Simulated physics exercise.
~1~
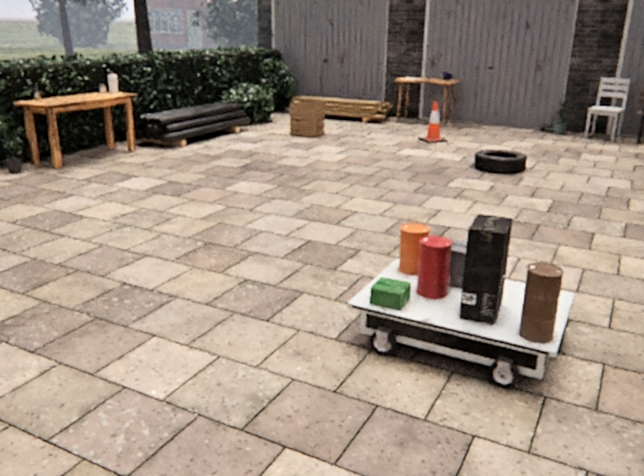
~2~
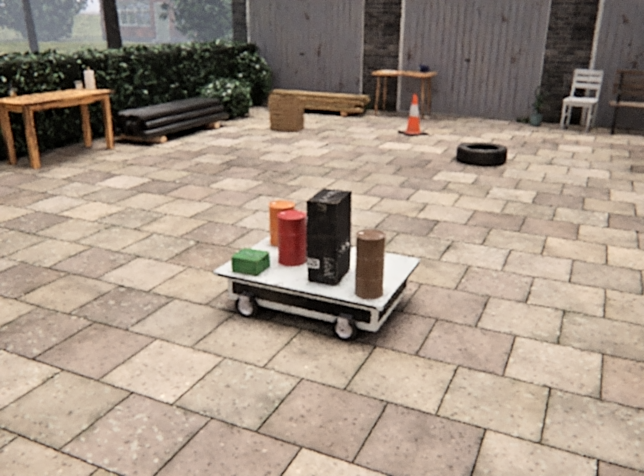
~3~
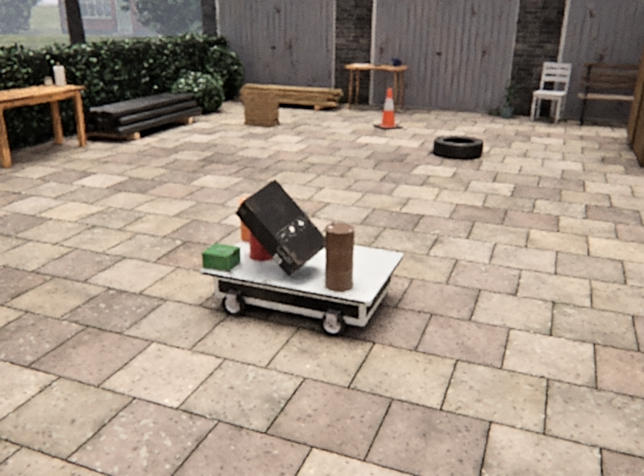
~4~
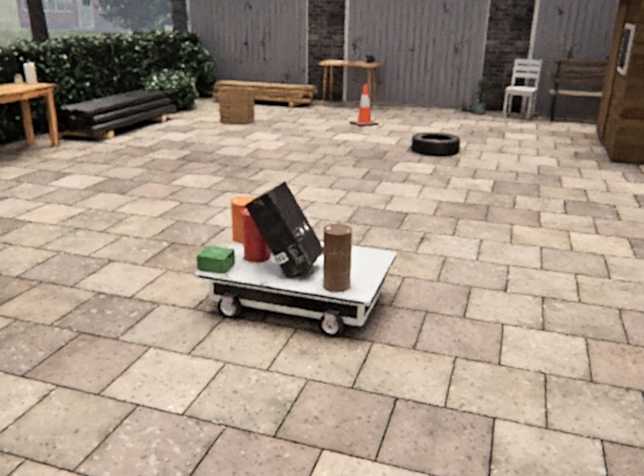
A white cart carrying canisters, a green parcel and boxes rolled left across a paved yard and came to a stop, and the tall black box tipped over toward the red canister, ending up leaning while the other visible items stayed upright.
